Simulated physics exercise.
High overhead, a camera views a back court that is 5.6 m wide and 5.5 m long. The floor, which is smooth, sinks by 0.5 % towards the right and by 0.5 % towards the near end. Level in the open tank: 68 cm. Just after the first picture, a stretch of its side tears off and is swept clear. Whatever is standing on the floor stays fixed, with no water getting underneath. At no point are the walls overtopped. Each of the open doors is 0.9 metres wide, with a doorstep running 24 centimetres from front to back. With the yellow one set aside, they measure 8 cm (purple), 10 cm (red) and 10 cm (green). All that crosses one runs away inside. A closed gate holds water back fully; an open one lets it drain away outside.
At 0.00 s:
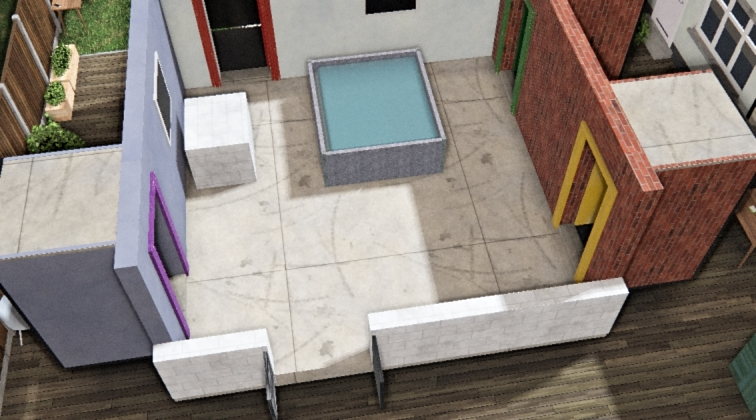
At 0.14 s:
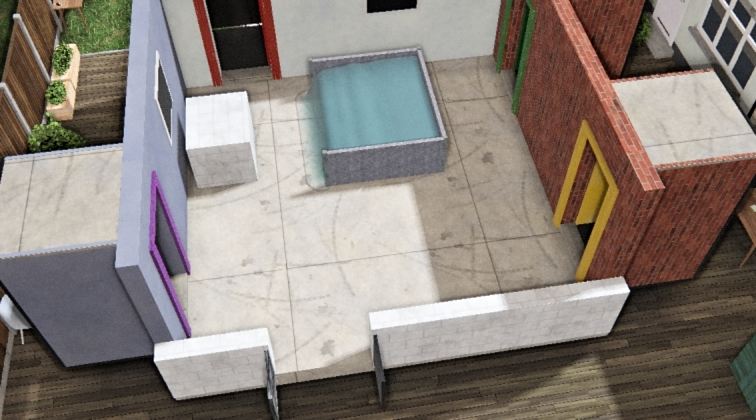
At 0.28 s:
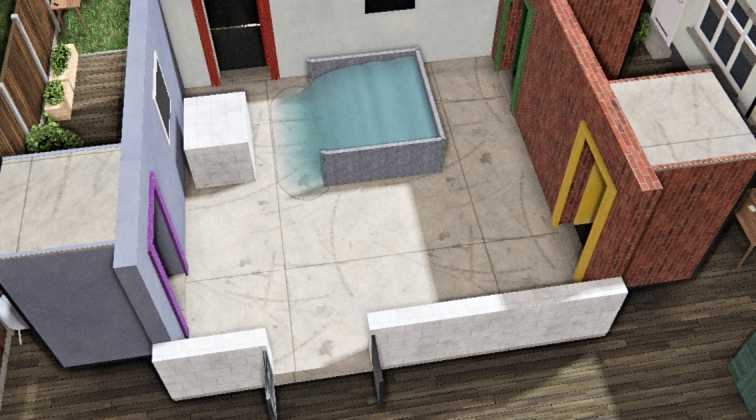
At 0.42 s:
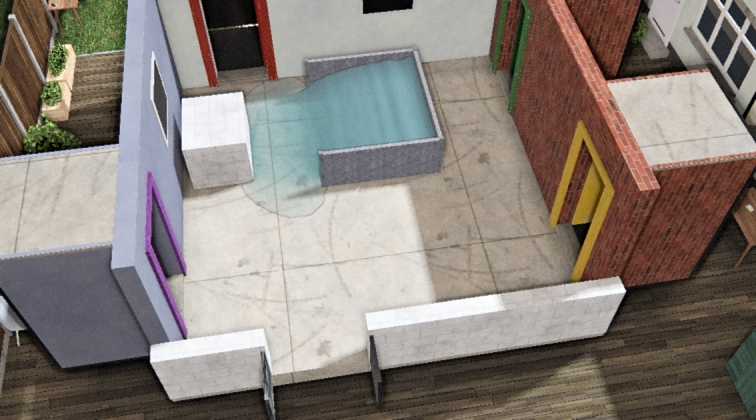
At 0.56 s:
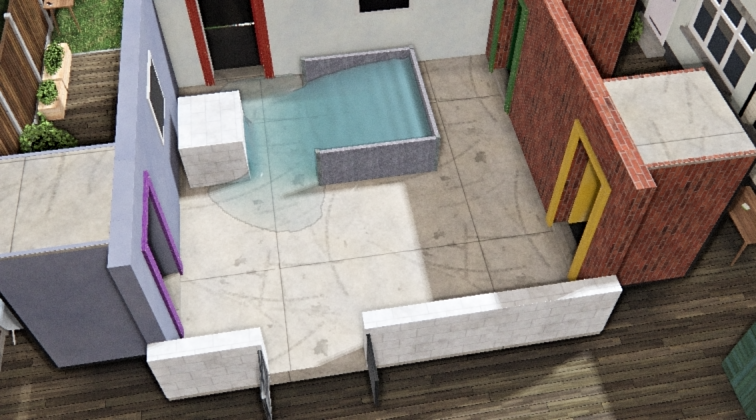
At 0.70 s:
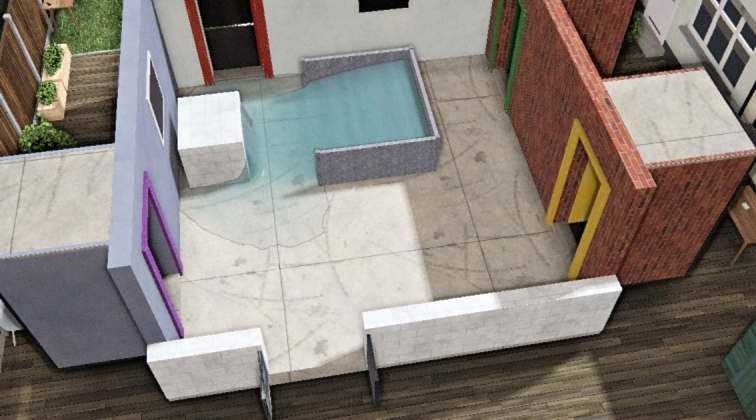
Water in an open tank pours out through its left side and spreads across the pale floor.
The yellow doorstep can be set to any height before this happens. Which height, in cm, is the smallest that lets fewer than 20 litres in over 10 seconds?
The smallest is roughly 6.5 cm.
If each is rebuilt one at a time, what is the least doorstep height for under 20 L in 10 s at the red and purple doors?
Some 33 cm for red, some 14.0 cm for purple.
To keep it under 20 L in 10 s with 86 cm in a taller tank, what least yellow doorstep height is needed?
A step of about 9.0 cm does it.
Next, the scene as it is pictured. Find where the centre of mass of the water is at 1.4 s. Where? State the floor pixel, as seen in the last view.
I'd say around (303, 139).
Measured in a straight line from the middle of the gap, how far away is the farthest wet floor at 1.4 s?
The front is some 3.6 m out.
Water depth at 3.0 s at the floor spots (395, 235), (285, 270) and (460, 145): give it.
0, 4 and 0 cm, respectively.
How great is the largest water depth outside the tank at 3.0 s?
30 cm.
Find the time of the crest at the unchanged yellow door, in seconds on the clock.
Around 8.5 s, give or take.
After 1.4 s water covers 25 % of the floor, deepest (54 cm) near (189, 90); it has not reached the yellow door.
After 3.0 s water covers 50 % of the floor, deepest (30 cm) near (209, 331); it has not reached the yellow door.
After 10.0 s water covers 90 % of the floor, deepest (12 cm) near (182, 358); 9 cm at the yellow door, 1 litre in over its 10 cm doorstep.
At the yellow door as built, the water arrived by 5.3 s and peaked near 10 cm at 8.6 s.
Run again over the same 10 s with other heights there, 29 litres in over 6 cm, 8 litres over 8 cm. The limit of 20 litres is kept from about 6.5 cm up.
